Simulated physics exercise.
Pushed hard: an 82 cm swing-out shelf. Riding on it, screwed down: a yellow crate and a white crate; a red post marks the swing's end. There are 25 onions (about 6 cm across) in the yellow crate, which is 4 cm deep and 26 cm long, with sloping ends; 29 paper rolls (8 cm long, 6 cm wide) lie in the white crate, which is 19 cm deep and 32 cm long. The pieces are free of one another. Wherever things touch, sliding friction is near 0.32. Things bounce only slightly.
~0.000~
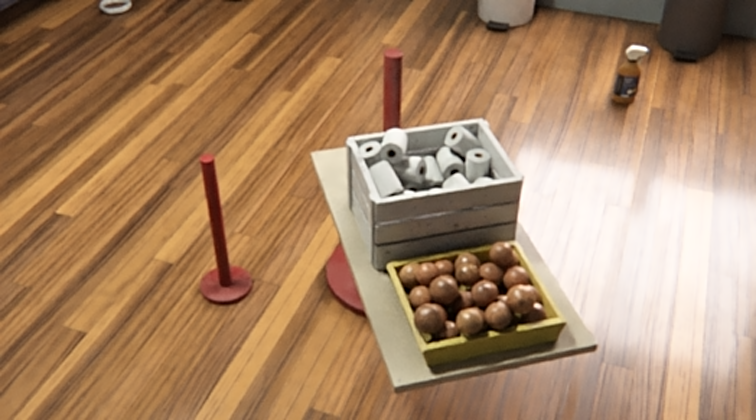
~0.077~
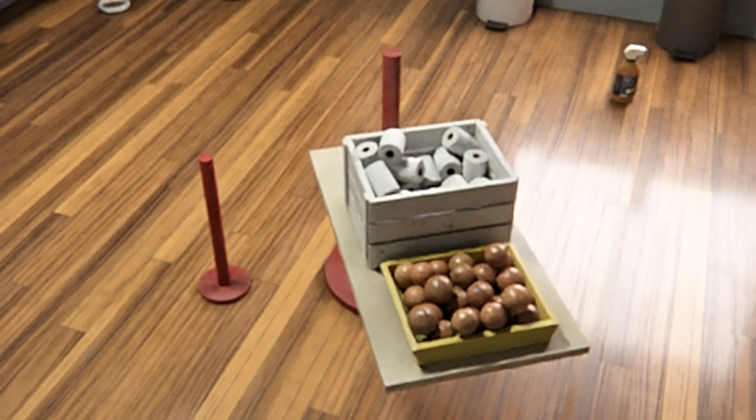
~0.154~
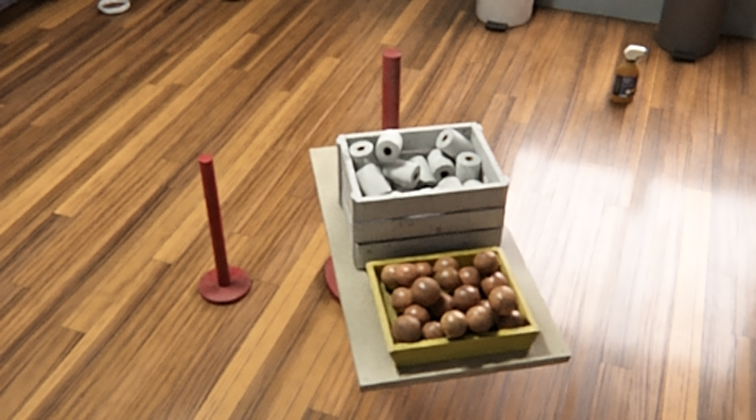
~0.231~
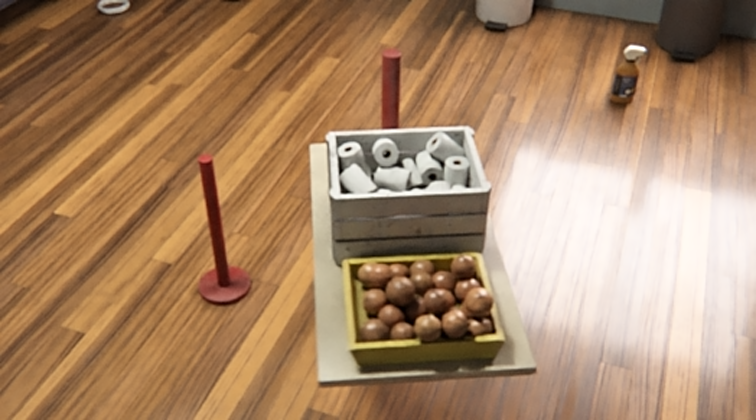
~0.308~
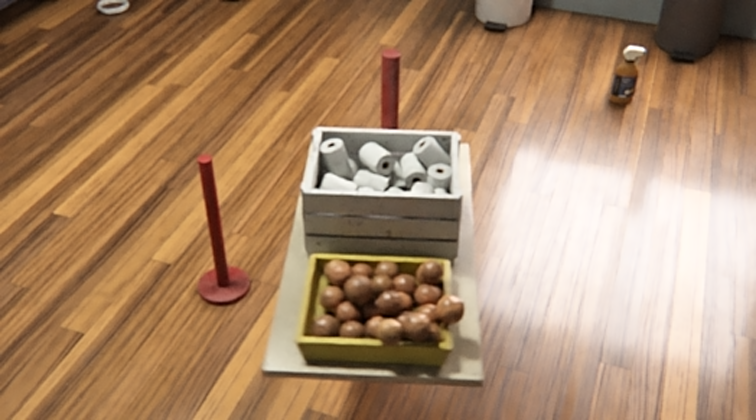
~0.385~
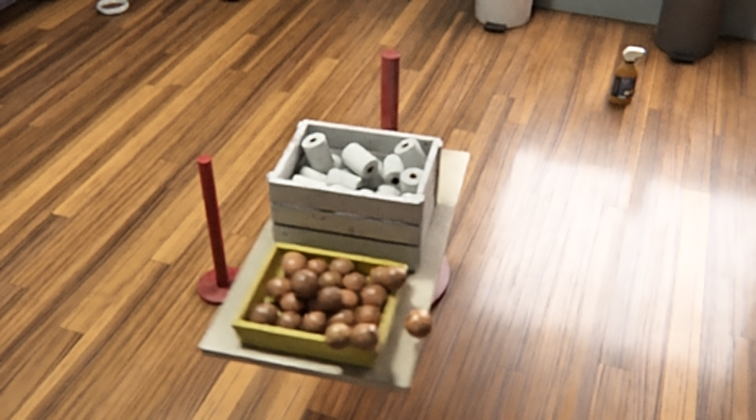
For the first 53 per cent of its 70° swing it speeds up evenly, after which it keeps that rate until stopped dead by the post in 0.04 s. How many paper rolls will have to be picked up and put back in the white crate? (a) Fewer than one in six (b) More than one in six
Answer: A.
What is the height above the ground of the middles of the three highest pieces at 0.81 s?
Height, averaged: Around 68 cm.
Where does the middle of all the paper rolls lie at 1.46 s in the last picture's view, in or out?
In the last picture they centre on about (281, 163).
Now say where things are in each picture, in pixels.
In the first picture (we follow the rim corner now nearest the camera), white crate at (381, 200); yellow crate at (427, 347); swung 0°; nothing out yet.
White crate at (376, 200); yellow crate at (418, 347); swung 1°, in the second picture.
White crate at (362, 199); yellow crate at (394, 348); swung 5°, in the third picture.
White crate at (340, 197); yellow crate at (355, 346); swung 10°, in the fourth picture.
White crate at (310, 191); yellow crate at (301, 339); swung 18°, in the fifth picture.
White crate at (275, 180); yellow crate at (238, 323); swung 29°; 2 out, the lowest onion at (419, 324), in the sixth picture.
After 0.61 s, end of the swing.
After 0.69 s, 6 of 25 out of the yellow crate and 0 of 29 out of the white crate.
After 0.81 s, 7 of 25 out of the yellow crate and 0 of 29 out of the white crate.
After 1.03 s, 7 of 25 out of the yellow crate and 0 of 29 out of the white crate.
Outcome (at 1.46 s), 7 of 25 out of the yellow crate and 0 of 29 out of the white crate. Asked share, 0 of 29, 0 per cent.
